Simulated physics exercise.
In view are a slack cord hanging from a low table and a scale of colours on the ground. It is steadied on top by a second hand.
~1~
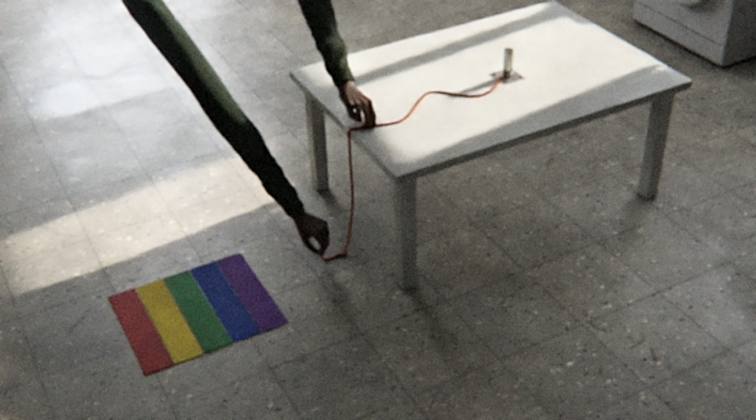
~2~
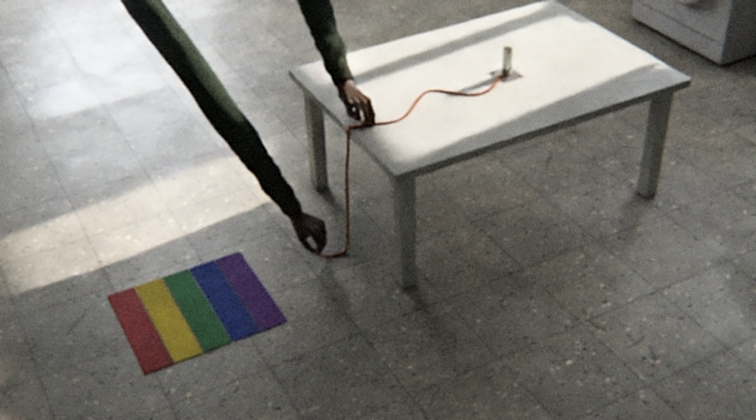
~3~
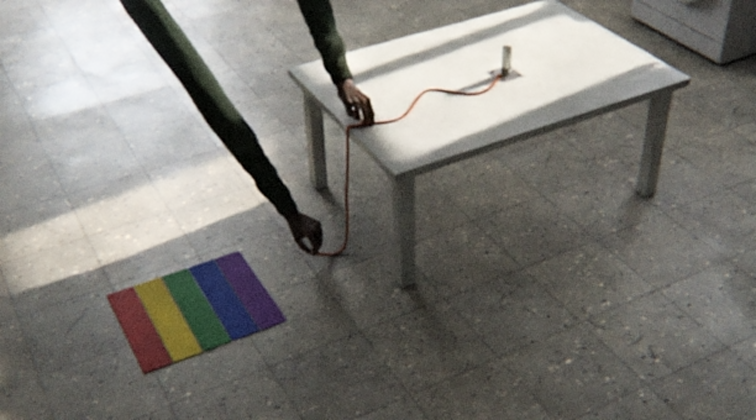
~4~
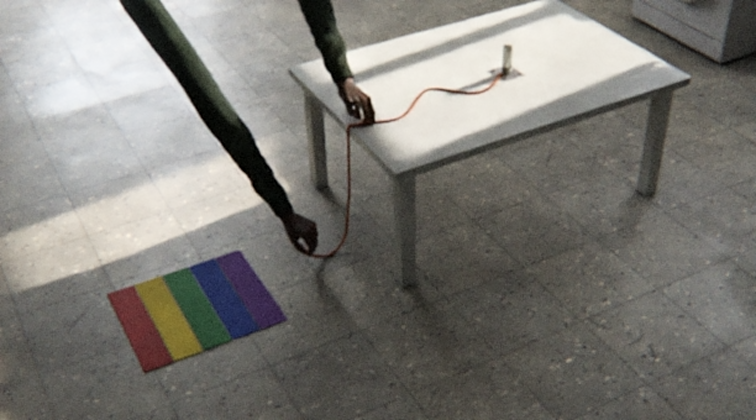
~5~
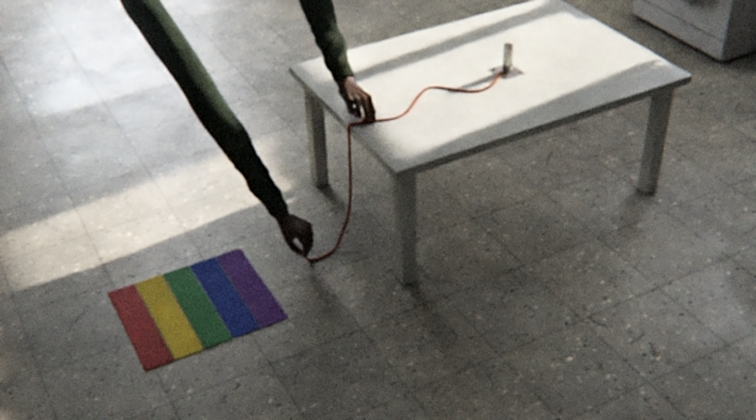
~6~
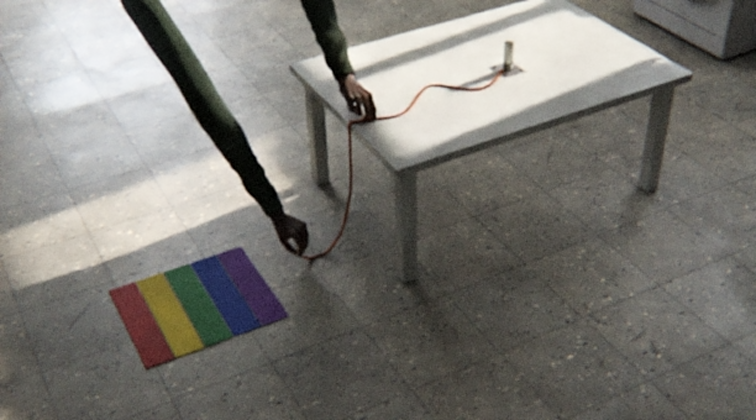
On a sunlit tiled floor, a striped mat of red, yellow, green, blue and purple lies beside a low white table with a slack reddish cord hanging off its edge. One hand stays at the table edge while the other, near the floor, draws the cord's lower end slightly left toward the stripes.
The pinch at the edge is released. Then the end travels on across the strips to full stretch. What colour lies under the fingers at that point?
Green.
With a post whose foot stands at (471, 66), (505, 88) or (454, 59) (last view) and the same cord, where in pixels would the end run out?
The three places are (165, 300), (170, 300) and (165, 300), in that order.
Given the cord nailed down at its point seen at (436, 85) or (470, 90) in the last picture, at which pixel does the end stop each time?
About (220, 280) and (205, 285).
A little later, end near (251, 270); over purple.
Next, end near (216, 282); over blue.
When it is tight, end near (196, 289); over green. The end stops over the green strip.
